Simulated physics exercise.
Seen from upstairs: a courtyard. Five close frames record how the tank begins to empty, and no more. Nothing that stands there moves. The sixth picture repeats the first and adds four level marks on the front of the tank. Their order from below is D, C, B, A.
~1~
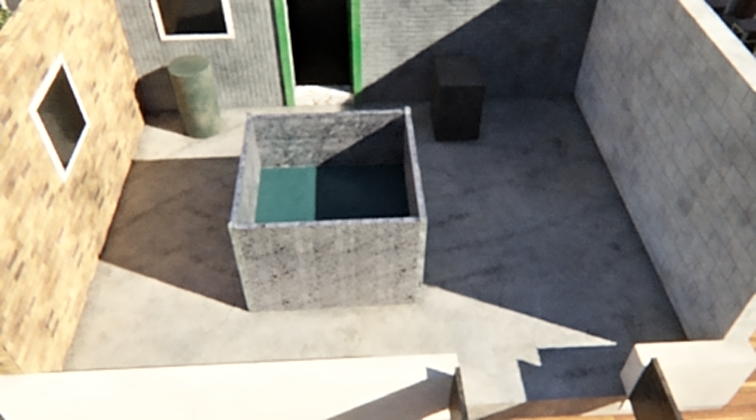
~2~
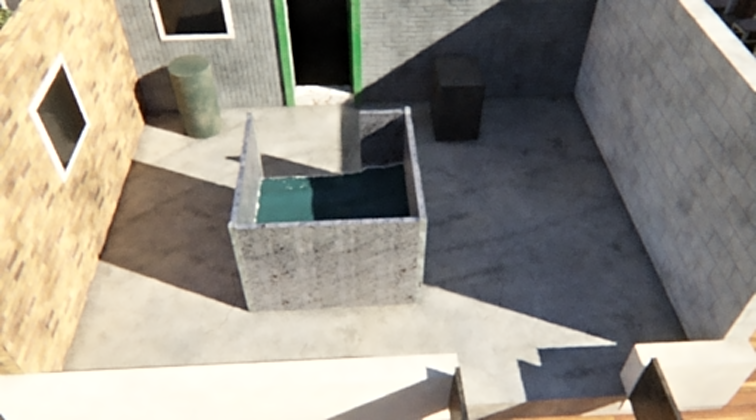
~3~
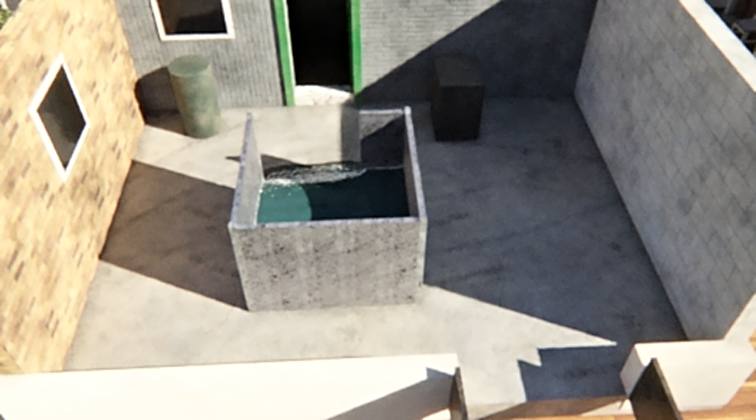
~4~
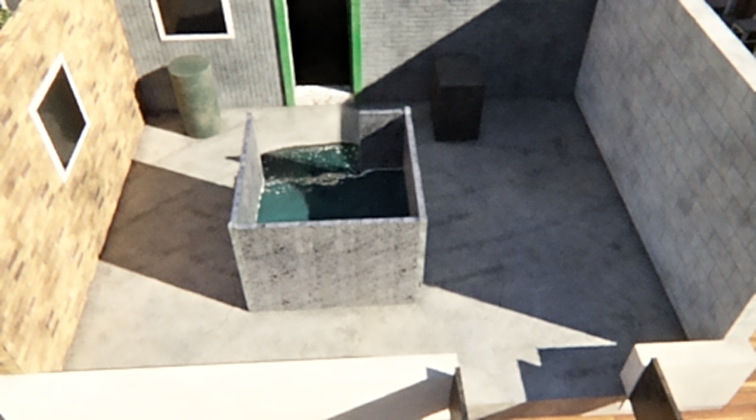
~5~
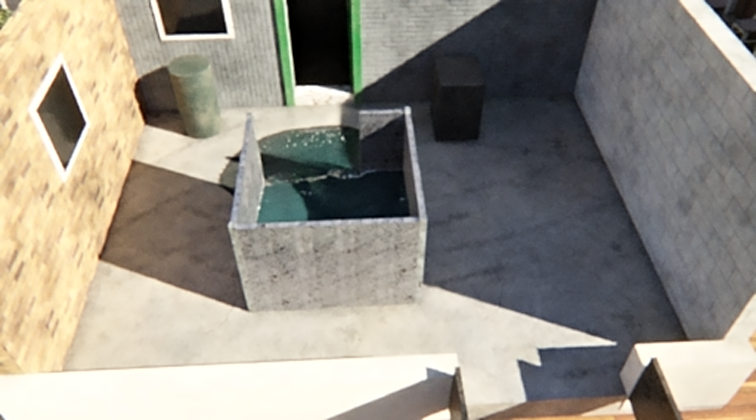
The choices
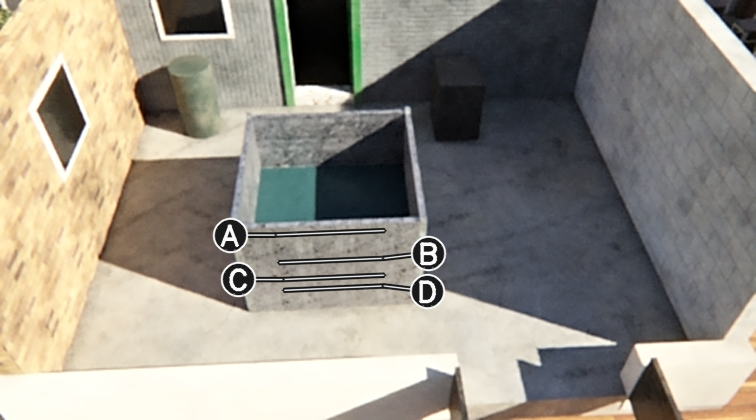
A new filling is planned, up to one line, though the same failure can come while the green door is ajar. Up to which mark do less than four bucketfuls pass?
Use line D.
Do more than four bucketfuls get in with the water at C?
Yes, that goes wrong.
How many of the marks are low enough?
One of the four.
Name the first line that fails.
That is line C.
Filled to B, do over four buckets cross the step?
Yes, that goes wrong.
On the marked copy, A at (329, 232); B at (331, 260); C at (333, 277); D at (334, 288); from the bottom up D, C, B, A.
If A is chosen, dozens of bucketfuls pour in.
If B is chosen, dozens of bucketfuls pour in.
If C is chosen, about 10 bucketfuls get in.
If D is chosen, a bucket or two gets in.
